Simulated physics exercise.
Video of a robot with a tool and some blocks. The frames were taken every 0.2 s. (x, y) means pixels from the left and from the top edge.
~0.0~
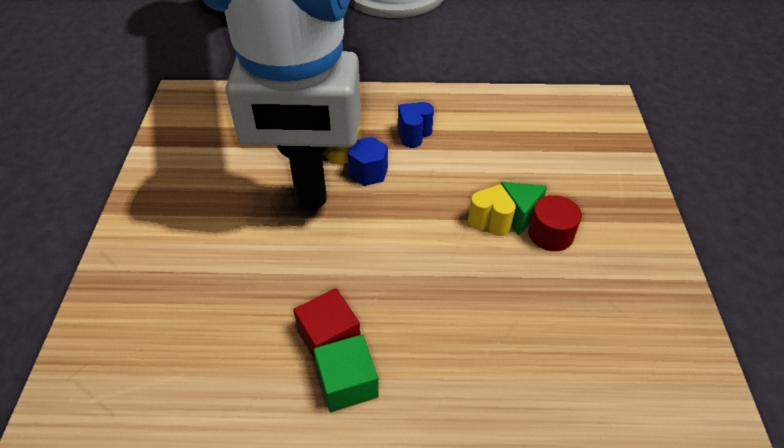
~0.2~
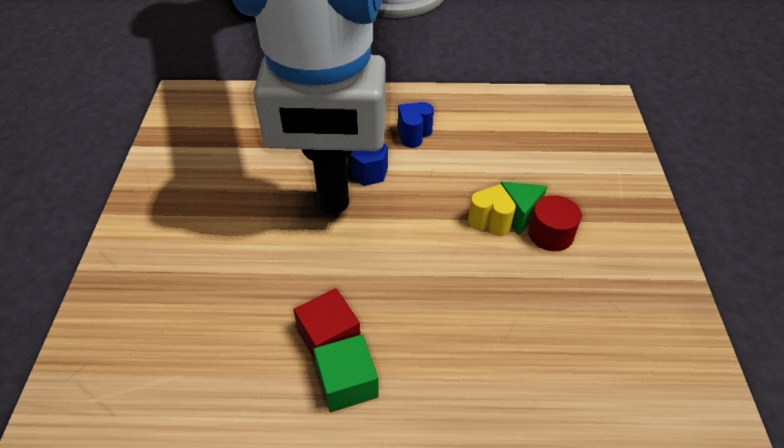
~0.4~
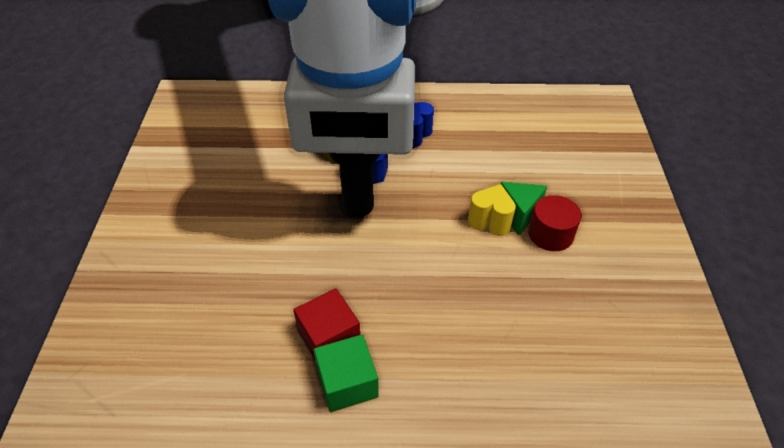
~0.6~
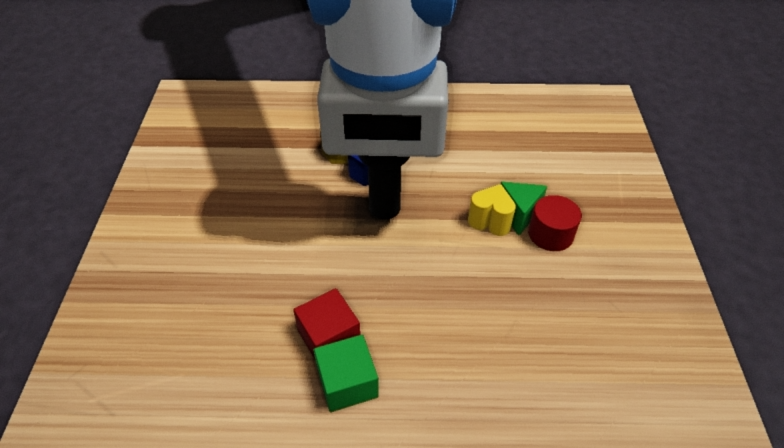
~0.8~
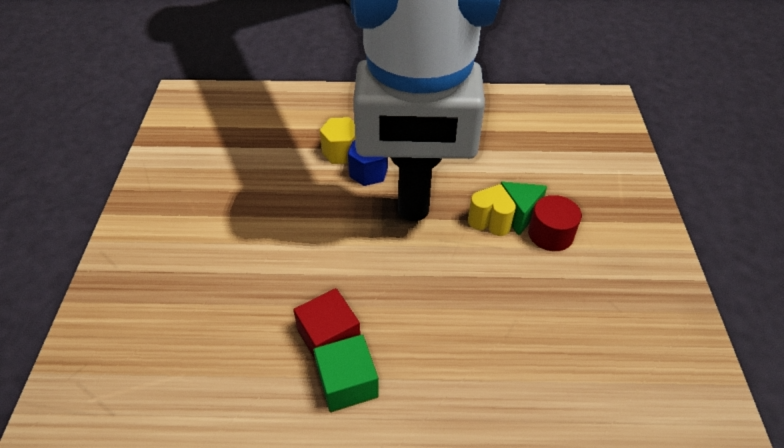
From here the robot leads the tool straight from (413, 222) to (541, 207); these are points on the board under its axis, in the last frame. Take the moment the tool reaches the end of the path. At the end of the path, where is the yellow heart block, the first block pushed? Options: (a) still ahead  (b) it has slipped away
My answer is option b.
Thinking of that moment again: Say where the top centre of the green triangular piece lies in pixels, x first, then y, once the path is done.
I expect it at (576, 180).
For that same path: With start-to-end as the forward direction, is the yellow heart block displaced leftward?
No.
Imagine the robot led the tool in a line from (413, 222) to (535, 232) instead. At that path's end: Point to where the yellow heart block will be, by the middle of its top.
I'd say the yellow heart block ends with its top centre at (567, 191).
What follows on the original path. One third of the way, tool at (458, 205); yellow heart block at (499, 199).
Two thirds of the way, tool at (501, 200); yellow heart block at (541, 201), turned 15° clockwise; green triangular piece at (563, 181); red cylinder at (585, 216).
At the end, tool at (544, 195); blue six-sided block not moved; yellow heart block at (570, 208), turned 85° clockwise; green triangular piece at (576, 180); red cylinder at (608, 231).
